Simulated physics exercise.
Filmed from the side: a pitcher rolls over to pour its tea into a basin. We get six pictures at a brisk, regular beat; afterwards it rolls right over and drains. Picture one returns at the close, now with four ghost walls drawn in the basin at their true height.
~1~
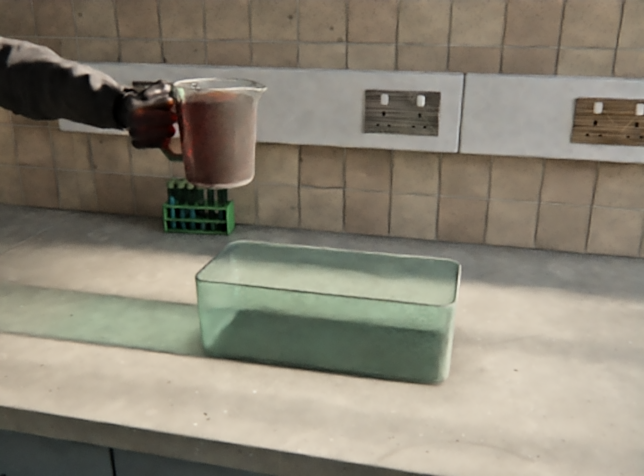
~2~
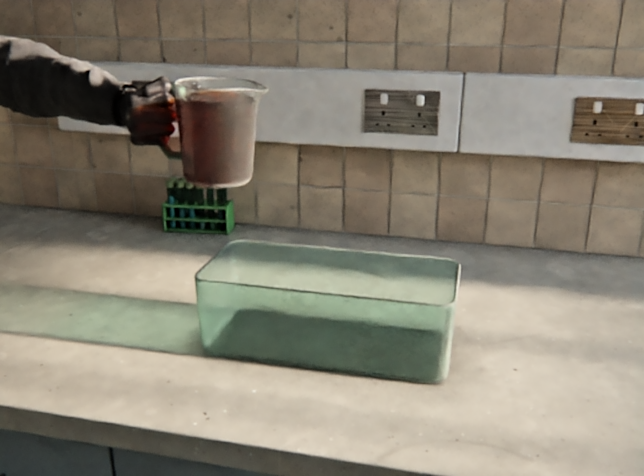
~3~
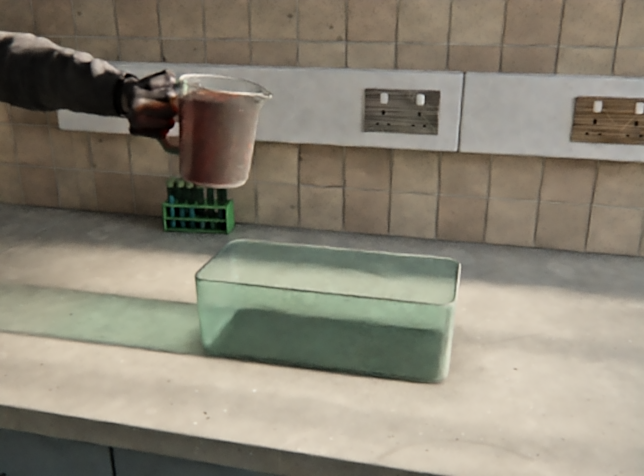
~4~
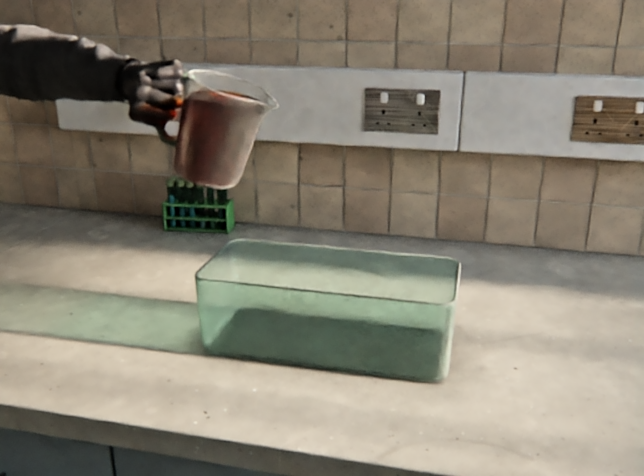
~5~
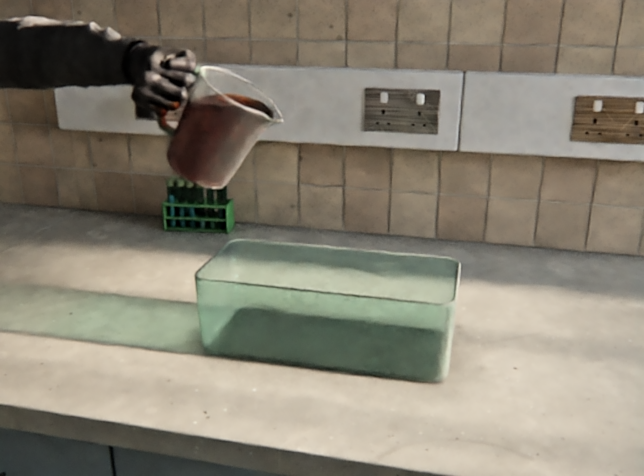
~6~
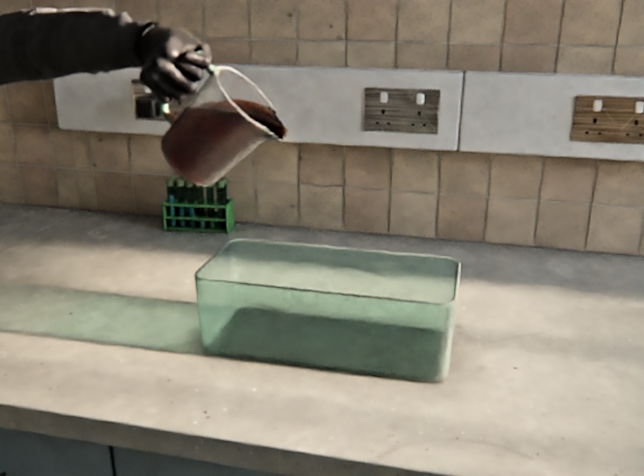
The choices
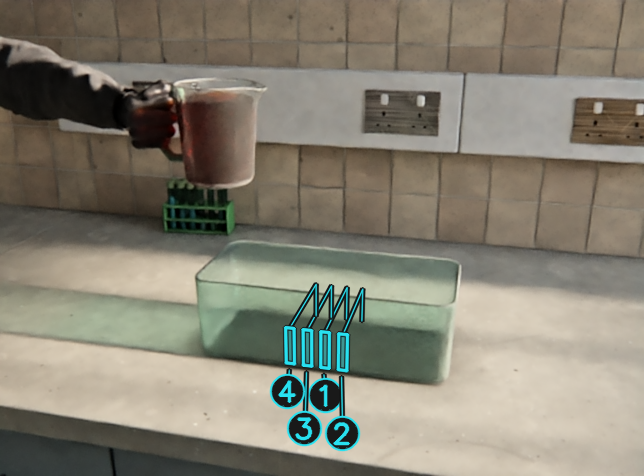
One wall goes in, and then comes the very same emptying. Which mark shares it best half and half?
Slot 3.
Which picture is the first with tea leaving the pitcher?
Picture 6.
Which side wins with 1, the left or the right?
More ends on the left.
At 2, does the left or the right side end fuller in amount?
The left side.
In cyan, 1 at (323, 374); 2 at (341, 376); 3 at (306, 372); 4 at (289, 369).
With 1, about 80 % ends left of the wall and 12 % right of it; 8 % is lost outside.
With 2, about 83 % ends left of the wall and 5 % right of it; 12 % is lost outside.
With 3, about 53 % ends left of the wall and 42 % right of it; 5 % is lost outside.
With 4, about 15 % ends left of the wall and 81 % right of it; 4 % is lost outside.
